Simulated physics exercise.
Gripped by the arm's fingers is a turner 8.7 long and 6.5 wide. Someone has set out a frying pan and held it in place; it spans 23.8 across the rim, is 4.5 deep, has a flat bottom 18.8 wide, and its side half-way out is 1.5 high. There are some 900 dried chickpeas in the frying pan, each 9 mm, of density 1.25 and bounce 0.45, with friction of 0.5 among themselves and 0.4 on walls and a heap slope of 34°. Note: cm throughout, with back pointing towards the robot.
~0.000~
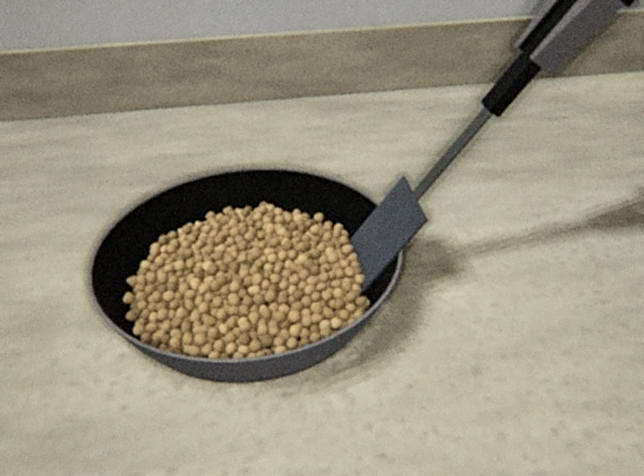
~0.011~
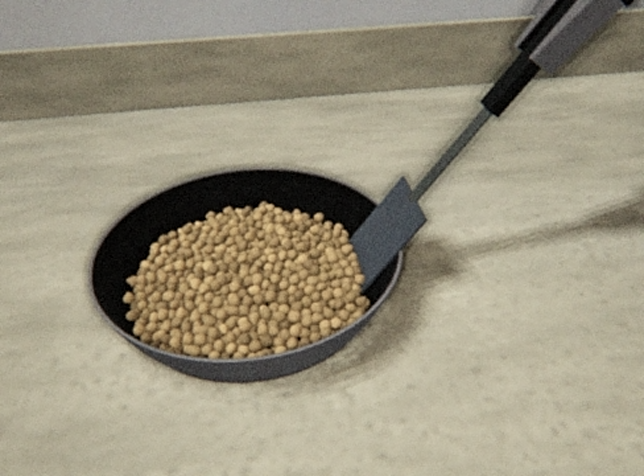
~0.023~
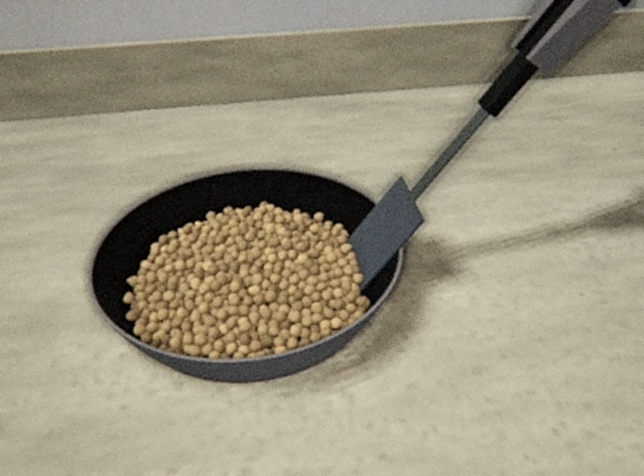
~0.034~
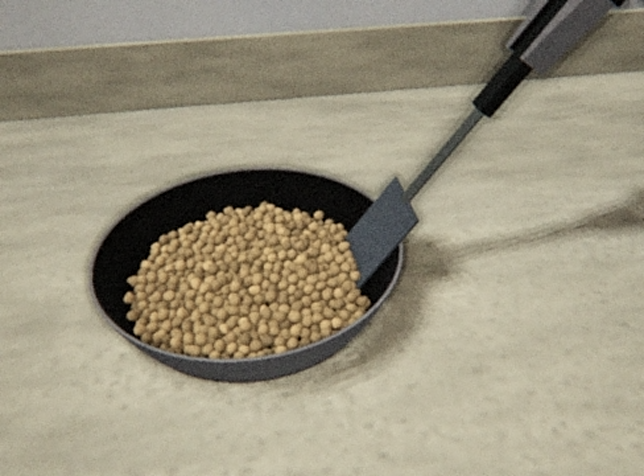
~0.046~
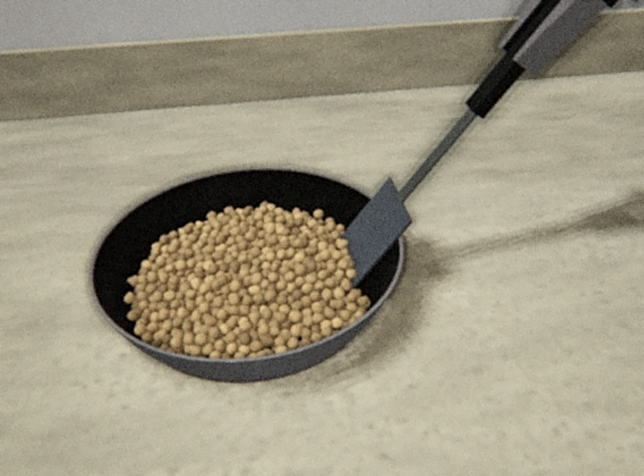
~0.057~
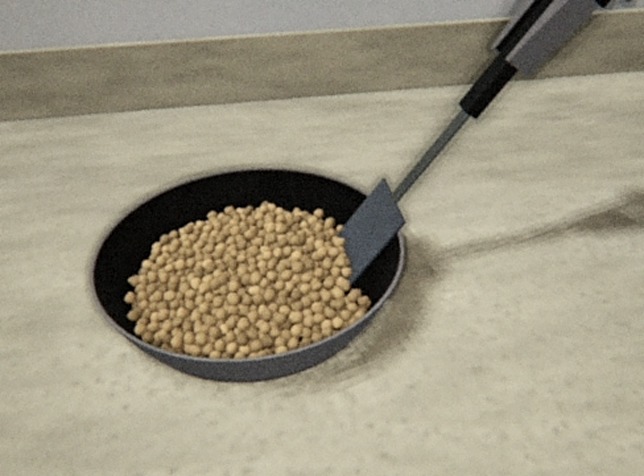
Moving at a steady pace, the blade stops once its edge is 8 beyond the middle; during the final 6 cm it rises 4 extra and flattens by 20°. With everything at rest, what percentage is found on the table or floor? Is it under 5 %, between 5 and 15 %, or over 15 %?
It is under 5 %.
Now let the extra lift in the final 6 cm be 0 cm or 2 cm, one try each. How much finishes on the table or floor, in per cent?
It works out to some 0 per cent for the first setting and some 0 per cent for the second.
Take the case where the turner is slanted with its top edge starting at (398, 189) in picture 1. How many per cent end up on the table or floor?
About 5 per cent.
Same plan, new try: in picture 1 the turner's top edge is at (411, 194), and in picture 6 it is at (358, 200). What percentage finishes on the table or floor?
It works out to about 20 %, more or less.
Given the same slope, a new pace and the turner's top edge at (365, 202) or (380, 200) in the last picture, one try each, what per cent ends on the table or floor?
That comes to about 20 and about 10 percent, in that order.
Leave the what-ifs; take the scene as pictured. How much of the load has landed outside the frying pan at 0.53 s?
2 %.
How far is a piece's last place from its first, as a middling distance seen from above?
I'd put it at close to 2 centimetres.
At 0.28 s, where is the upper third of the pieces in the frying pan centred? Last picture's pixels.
Around (180, 265).
After 0.17 s, sloping 54°, highest piece 5 above the table; 900 in the frying pan.
After 0.28 s, sloping 46°, highest piece 6 above the table; 900 in the frying pan.
After 0.53 s, sloping 34°, highest piece 5 above the table; 882 in the frying pan, 13 on the table or floor, 5 on the blade or in flight.
After 1.58 s, sloping 34°, highest piece 5 above the table; 882 in the frying pan, 18 on the table or floor.
At rest, 882 in the frying pan, 18 on the table or floor. That is 2 % on the table or floor.
